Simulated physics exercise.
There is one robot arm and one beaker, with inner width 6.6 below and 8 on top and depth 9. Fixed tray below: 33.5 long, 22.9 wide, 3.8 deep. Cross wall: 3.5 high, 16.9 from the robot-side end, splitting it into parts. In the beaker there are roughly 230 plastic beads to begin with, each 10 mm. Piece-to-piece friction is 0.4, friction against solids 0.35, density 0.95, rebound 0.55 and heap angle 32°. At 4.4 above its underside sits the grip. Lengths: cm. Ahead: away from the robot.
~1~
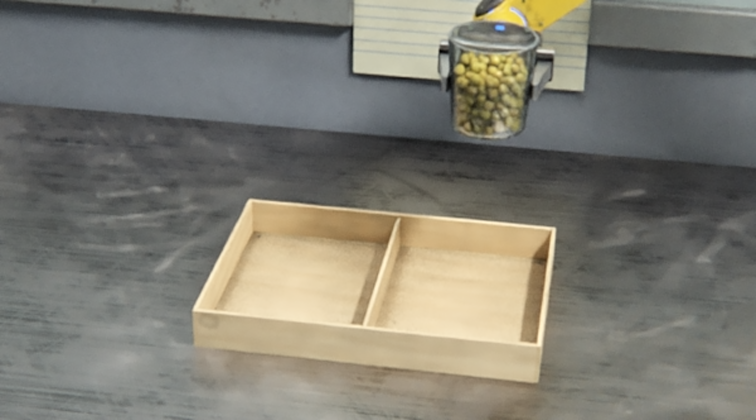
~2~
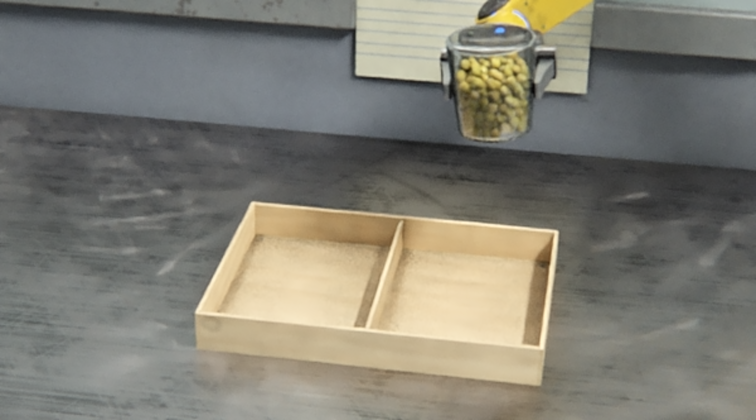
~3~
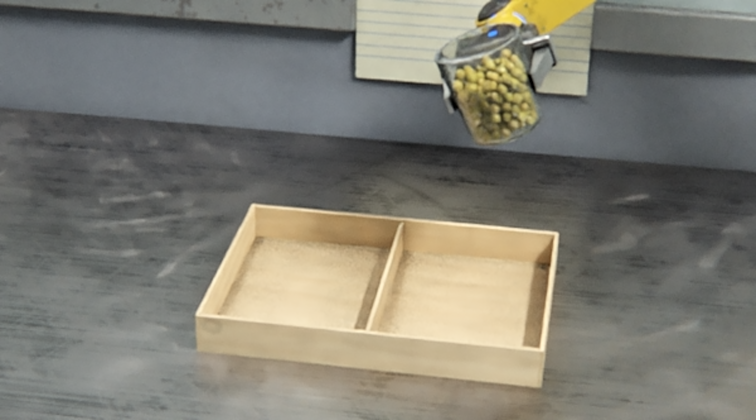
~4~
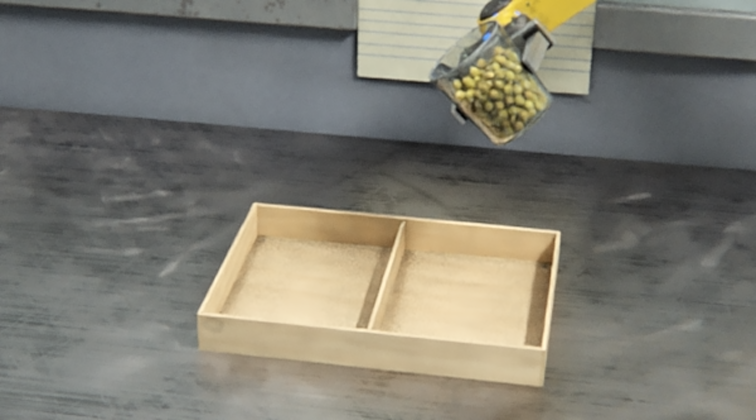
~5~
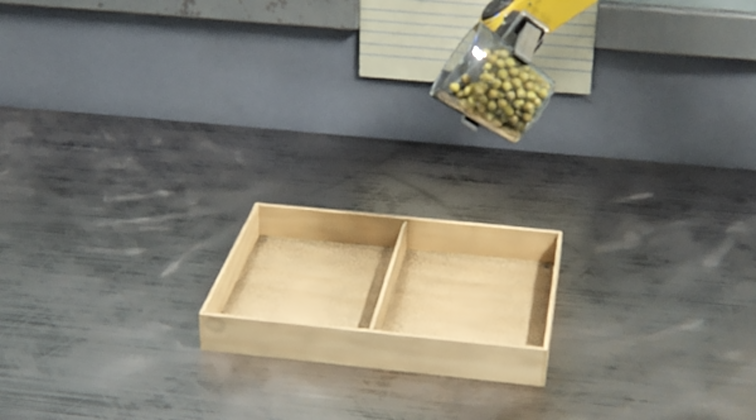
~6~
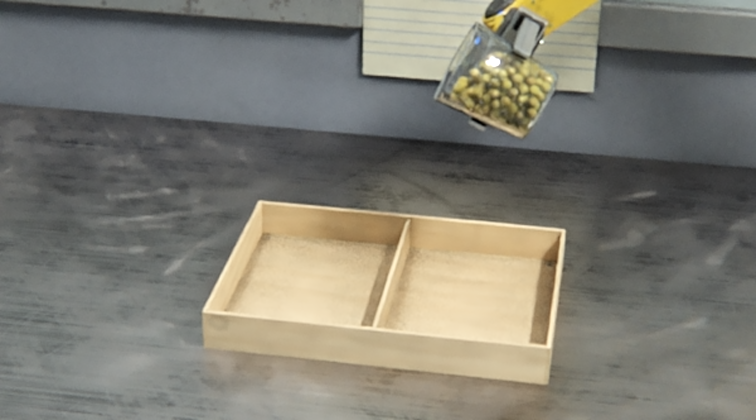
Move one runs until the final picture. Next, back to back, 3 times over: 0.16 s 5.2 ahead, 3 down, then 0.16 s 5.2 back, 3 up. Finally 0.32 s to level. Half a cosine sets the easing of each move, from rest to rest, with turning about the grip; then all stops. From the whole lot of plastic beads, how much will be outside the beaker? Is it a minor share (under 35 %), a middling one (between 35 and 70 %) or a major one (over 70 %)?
A minor share.
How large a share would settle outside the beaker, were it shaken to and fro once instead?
In that case it would be roughly 10 per cent.
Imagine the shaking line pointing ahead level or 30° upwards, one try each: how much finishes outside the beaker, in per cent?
Try one gives about 50 in a hundred, try two about 65 in a hundred.
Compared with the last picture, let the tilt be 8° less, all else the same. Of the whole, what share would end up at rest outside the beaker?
Estimate: Close to 10 per cent.
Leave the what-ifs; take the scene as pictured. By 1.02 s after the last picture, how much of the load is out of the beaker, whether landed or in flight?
Share out so far: Near 25 %.
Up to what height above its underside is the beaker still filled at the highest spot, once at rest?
Height at rest: About 7.0 centimetres.
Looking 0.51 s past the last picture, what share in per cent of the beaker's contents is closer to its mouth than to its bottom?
40 %.
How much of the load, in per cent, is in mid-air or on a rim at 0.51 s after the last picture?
0 per cent.
Then, 0.51 s on, tilted 64° forward, highest piece 24 above the table; 204 in the beaker, 14 in the far-side part, 11 in the robot-side part, 1 in flight or on a rim.
Then, 1.02 s on, tilted 58° forward, highest piece 26 above the table; 178 in the beaker, 21 in the far-side part, 19 in the robot-side part, 12 in flight or on a rim.
Then, 1.48 s on, level, highest piece 29 above the table; 177 in the beaker, 30 in the robot-side part, 23 in the far-side part.
Then, 2.53 s on, level, highest piece 29 above the table; 177 in the beaker, 30 in the robot-side part, 23 in the far-side part.
In the end, 177 in the beaker, 30 in the robot-side part, 23 in the far-side part. That is 23 % outside the beaker.
